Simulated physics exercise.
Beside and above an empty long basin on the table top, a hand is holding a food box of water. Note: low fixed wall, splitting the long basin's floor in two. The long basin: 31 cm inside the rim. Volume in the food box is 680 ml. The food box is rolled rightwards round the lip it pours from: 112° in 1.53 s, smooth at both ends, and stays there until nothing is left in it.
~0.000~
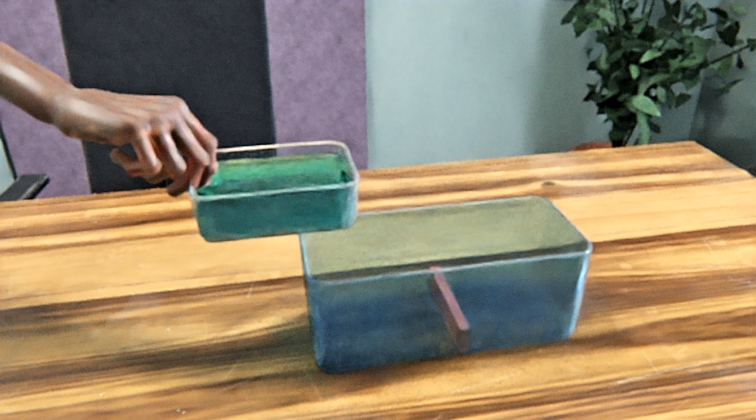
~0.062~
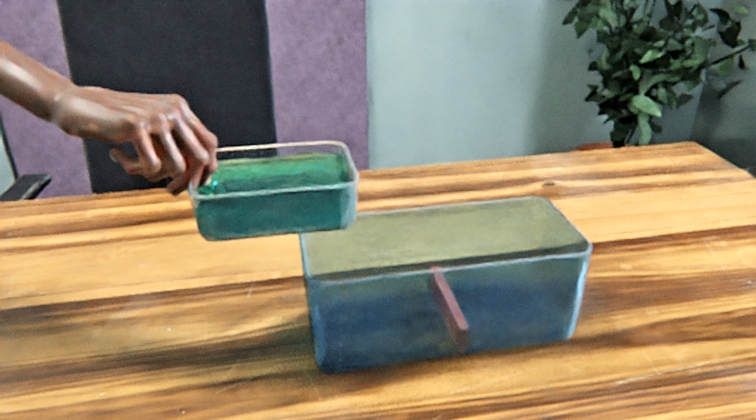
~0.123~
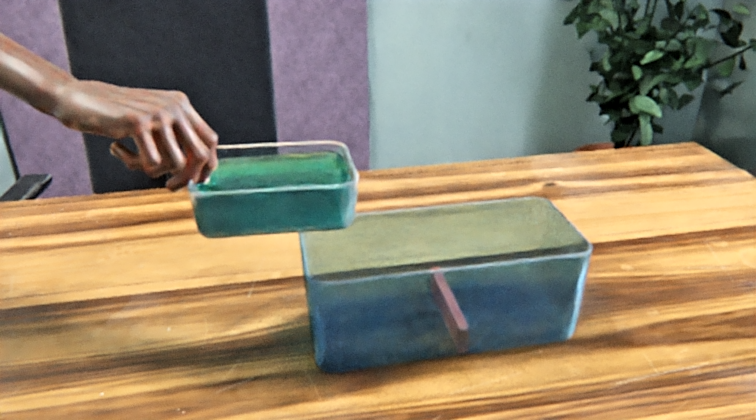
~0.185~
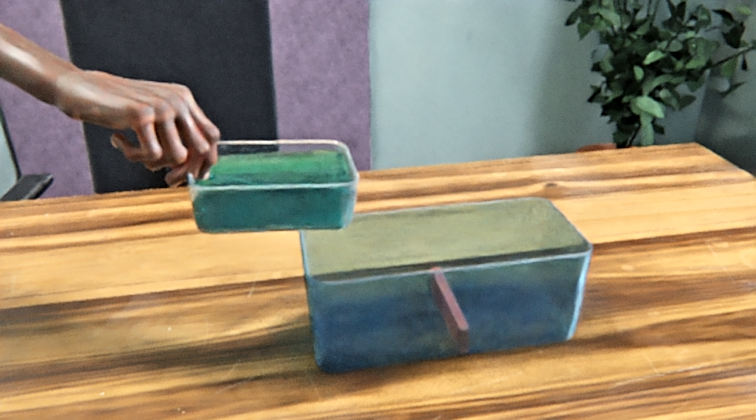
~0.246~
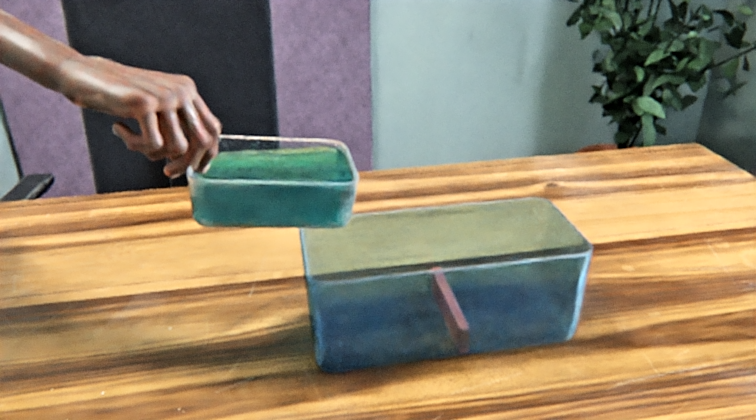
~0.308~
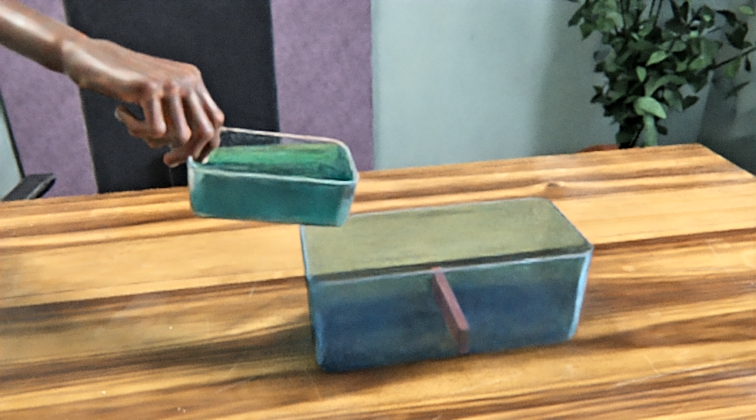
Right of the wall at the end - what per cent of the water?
Near 35 per cent.
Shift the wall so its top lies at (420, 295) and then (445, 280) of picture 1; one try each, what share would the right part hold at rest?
Some 65 in a hundred, then some 35 in a hundred.
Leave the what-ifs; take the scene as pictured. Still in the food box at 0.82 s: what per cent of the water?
Close to 26 in a hundred.
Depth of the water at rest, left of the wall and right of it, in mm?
Left part: About 18 mm; right part: About 14 mm.
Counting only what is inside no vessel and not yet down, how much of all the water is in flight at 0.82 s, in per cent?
Close to 42 in a hundred.
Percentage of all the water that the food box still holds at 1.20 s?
Around 3 in a hundred is still there.
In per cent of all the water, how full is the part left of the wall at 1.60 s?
Around 56 in a hundred.
After 0.82 s the tilt is 63° and 25 per cent is still to pour, 29 is left of the wall and 2 right of it.
After 1.20 s the tilt is 100° and 3 per cent is still to pour, 49 is left of the wall and 34 right of it.
After 1.60 s the tilt is 112° and 0 per cent is still to pour, 56 is left of the wall and 35 right of it.
After 2.03 s the tilt is 112° and 0 per cent is still to pour, 56 is left of the wall and 35 right of it.
In the end 56 per cent lies left of the wall, 35 right of it and 9 outside.
